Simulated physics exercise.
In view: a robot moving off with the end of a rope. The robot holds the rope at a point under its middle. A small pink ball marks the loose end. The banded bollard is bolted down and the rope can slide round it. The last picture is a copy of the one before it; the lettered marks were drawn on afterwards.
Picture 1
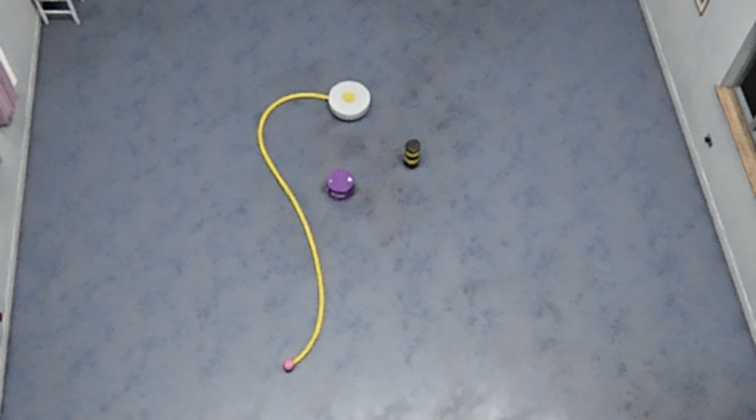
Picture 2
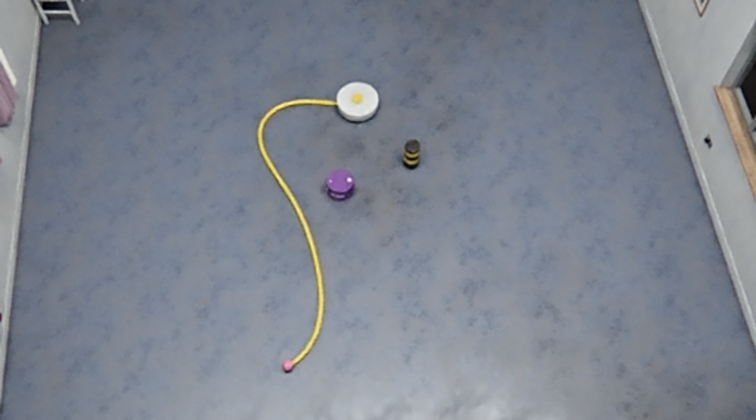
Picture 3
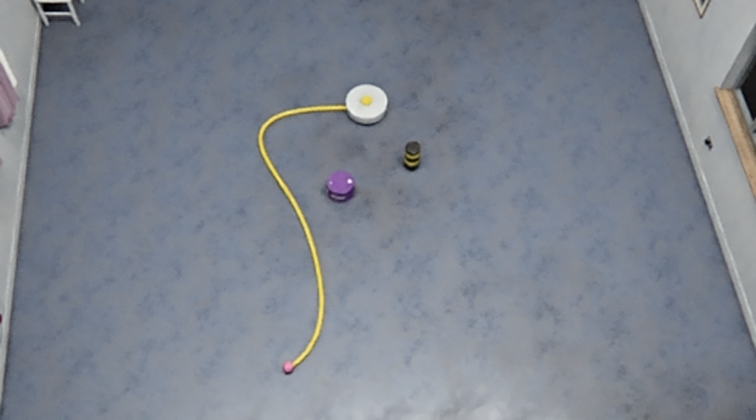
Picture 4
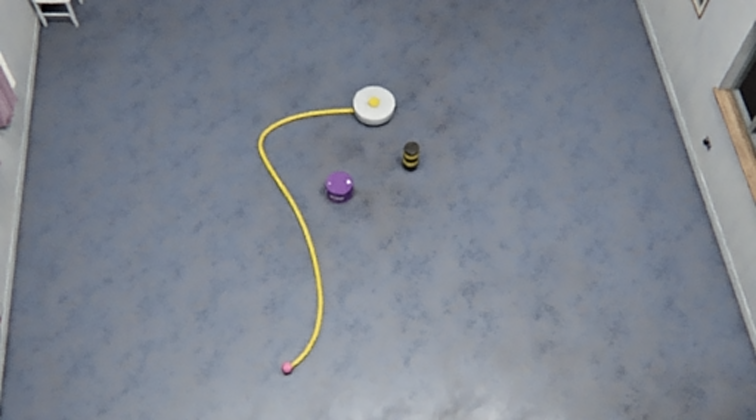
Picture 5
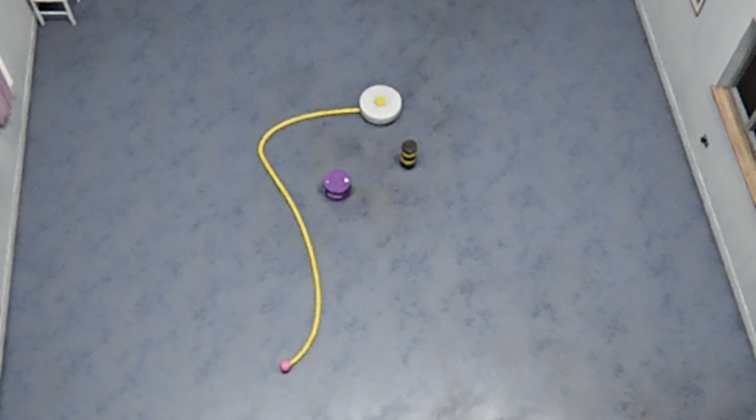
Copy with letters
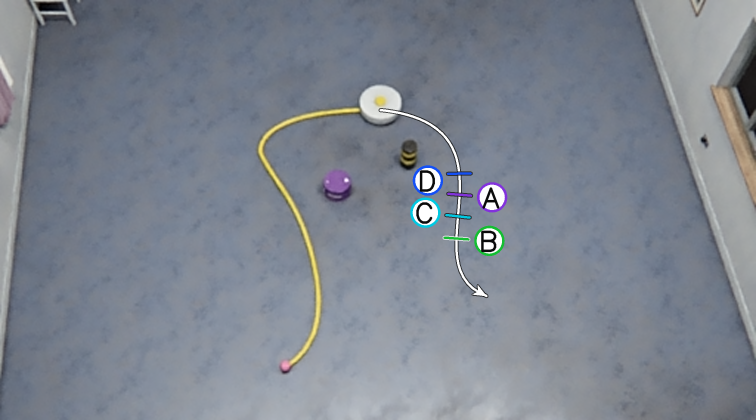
On a blue-gray floor, a round white robot pulled one end of a long yellow rope a short way to the right, while the purple tub, the black-and-yellow bollard and the rope's pink-tipped end barely moved.
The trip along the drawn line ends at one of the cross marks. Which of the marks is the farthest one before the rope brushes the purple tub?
It should halt at C.
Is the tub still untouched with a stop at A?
For that mark, yes.
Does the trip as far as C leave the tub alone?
Yes.
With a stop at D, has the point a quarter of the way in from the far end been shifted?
By then, no.
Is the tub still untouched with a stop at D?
For that mark, yes.
On the marked copy, A at (460, 195); B at (456, 239); C at (458, 216); D at (459, 174); the route from (380, 110) via (460, 183) to (487, 296).
Following C. Soon after the start, robot (434, 123), middle of the rope (286, 195), free end (285, 366).
Later, robot (460, 168), middle of the rope (291, 193), free end (285, 366).
In the end, robot (459, 212), middle of the rope (305, 193), free end (285, 366); only the bollard has been touched, if anything.
As for the rest, A is safe but short; B brings the rope against the tub; D is safe but short.
